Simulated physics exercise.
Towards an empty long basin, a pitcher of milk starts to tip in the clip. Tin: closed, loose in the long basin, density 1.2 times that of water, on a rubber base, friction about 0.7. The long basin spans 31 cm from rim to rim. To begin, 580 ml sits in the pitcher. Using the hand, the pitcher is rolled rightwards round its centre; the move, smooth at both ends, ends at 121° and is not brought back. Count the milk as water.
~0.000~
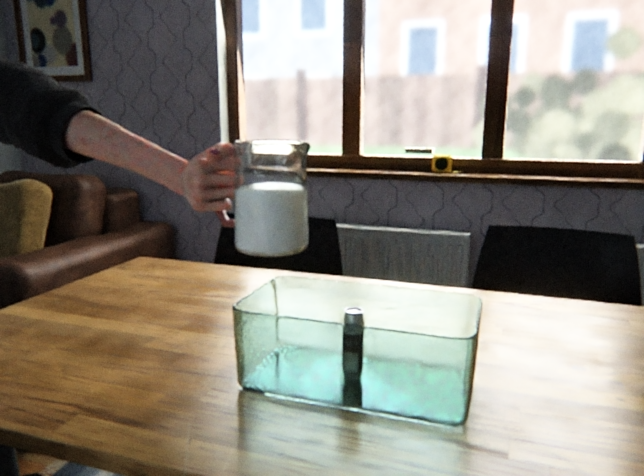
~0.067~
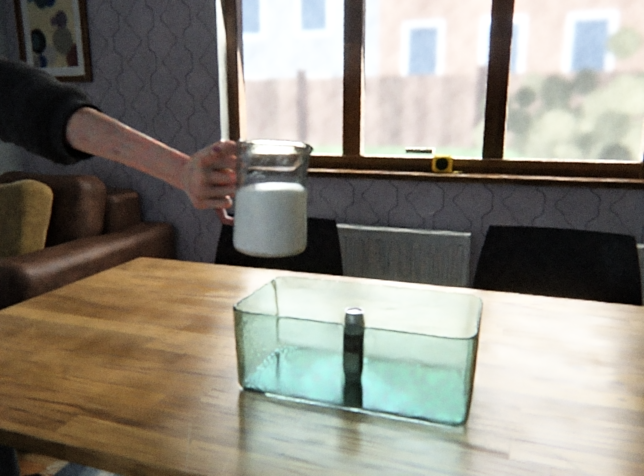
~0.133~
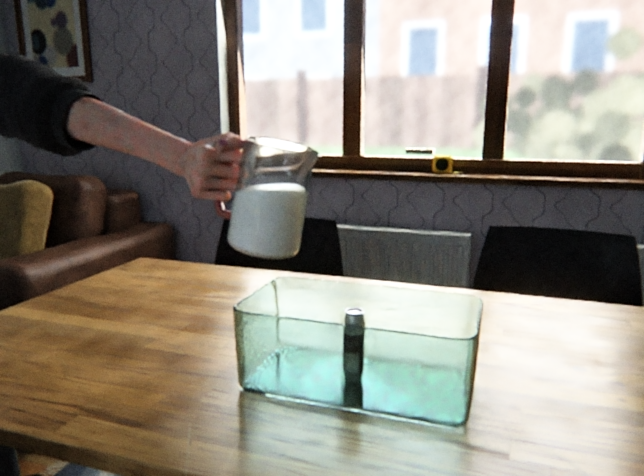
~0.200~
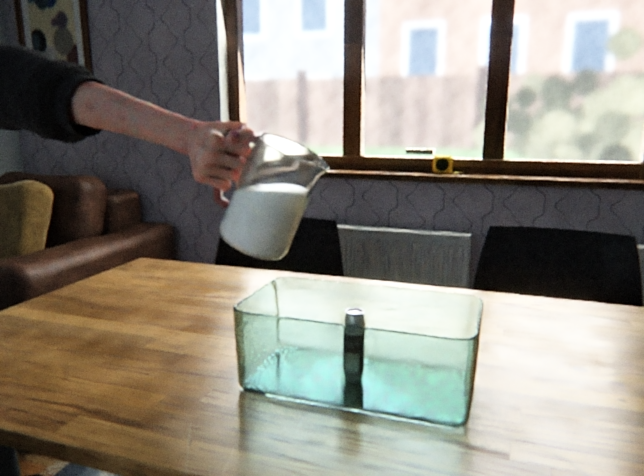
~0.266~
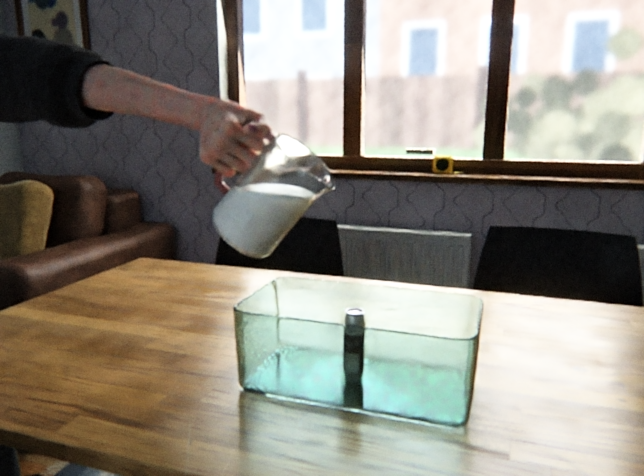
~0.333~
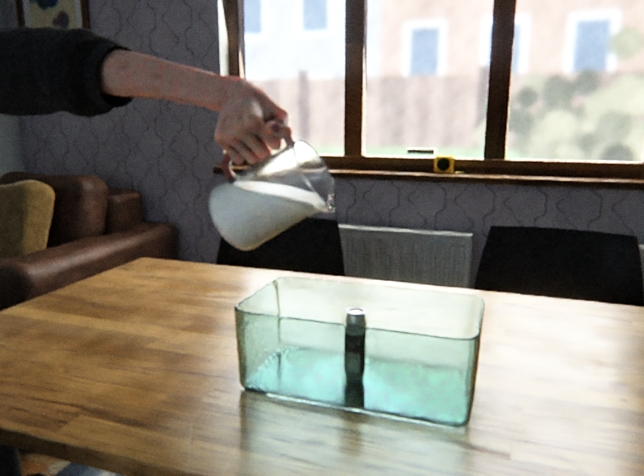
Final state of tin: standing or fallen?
Fallen.
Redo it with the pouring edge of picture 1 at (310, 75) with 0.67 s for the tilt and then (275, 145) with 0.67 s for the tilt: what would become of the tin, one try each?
Run one: It does not tip. Run two: It does not tip.
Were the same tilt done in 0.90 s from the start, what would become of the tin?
Tips over.
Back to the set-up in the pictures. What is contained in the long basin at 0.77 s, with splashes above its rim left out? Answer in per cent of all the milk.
Near 80 in a hundred.
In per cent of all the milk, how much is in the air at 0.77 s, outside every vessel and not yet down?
Around 10 percent of it is airborne.
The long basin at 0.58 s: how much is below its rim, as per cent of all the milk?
I reckon close to 16 percent of it.
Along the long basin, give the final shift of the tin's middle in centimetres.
The middle of the tin ends some 7.5 cm along the basin.
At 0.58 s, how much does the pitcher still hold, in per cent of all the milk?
Close to 56 percent of the liquid remains at that time.
Then, 0.58 s in, the tilt is 116° and 57 per cent is still to pour; the tin stands where it began.
Then, 0.77 s in, the tilt is 121° and 10 per cent is still to pour; the tin leans 8°.
Then, 0.96 s in, the tilt is 121° and 0 per cent is still to pour; the tin lies on its side.
Then, 1.17 s in, the tilt is 121° and 0 per cent is still to pour; the tin lies on its side.
Finally, the tin lies on its side.
